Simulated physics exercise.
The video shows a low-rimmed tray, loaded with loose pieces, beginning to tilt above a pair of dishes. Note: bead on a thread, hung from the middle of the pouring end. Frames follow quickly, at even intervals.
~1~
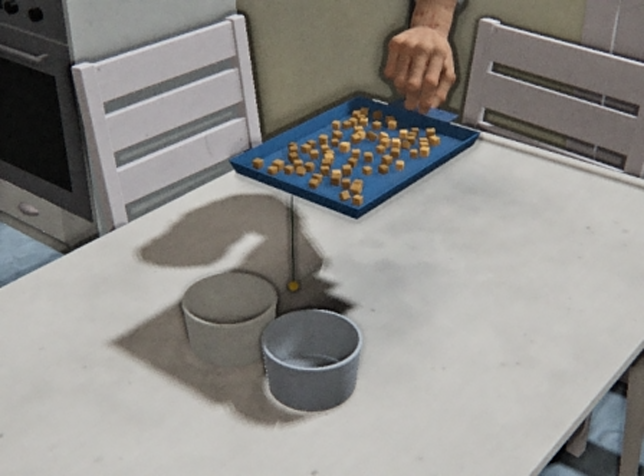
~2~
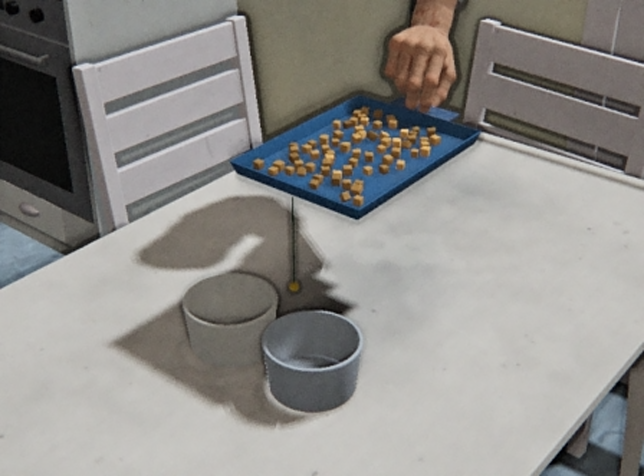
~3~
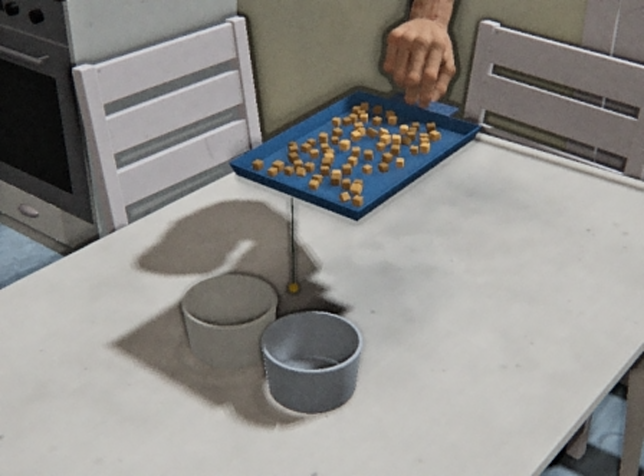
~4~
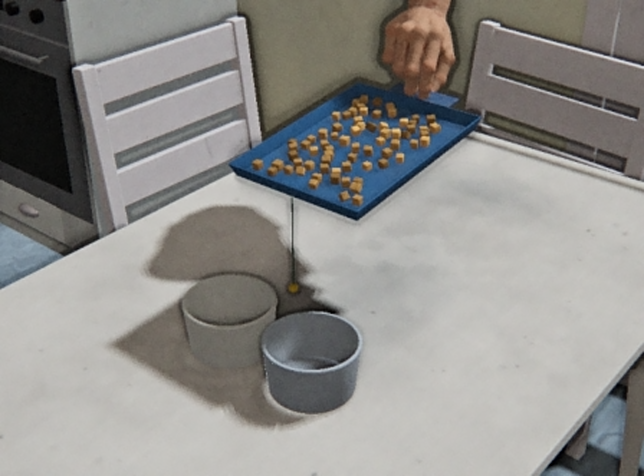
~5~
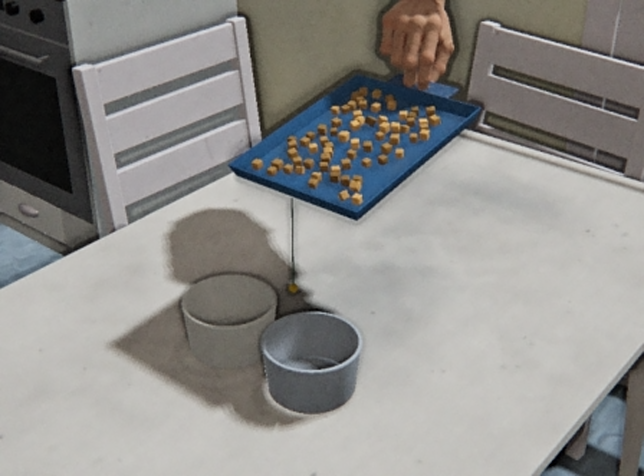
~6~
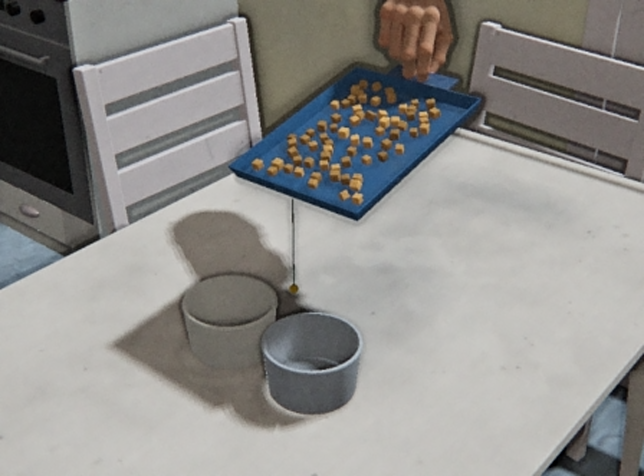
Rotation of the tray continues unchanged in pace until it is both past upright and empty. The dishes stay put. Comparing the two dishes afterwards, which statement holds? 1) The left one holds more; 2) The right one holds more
1.
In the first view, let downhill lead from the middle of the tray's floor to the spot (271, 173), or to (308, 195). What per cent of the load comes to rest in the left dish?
50 per cent, then 30 per cent.
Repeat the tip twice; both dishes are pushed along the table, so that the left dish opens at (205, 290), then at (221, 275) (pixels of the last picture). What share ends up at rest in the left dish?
Roughly 40% on the first try and 20% on the second.
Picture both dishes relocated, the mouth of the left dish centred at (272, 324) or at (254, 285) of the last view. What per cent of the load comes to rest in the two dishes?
Close to 50 in a hundred, then close to 20 in a hundred.
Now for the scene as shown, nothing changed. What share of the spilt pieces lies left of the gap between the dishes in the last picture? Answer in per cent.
It comes to near 100 percent of the spill.
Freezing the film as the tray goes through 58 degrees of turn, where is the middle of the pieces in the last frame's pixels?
Near (286, 167).
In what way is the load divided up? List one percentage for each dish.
In per cent, left near 50 and right near 20.
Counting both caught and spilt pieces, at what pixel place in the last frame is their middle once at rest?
I'd put the middle somewhere around (231, 349).
Shortly afterwards, tray tipped steeply; the whole lot on the tray.
Next, tray tipped right over; all but a few on the tray; only a few in the left dish; only a few in the air.
Some moments later, tray tipped past a quarter turn; near a quarter in the right dish; near half in the left dish; near a third outside both.
In the end, tray tipped past a quarter turn; near a quarter in the right dish; near half in the left dish; near a third outside both.
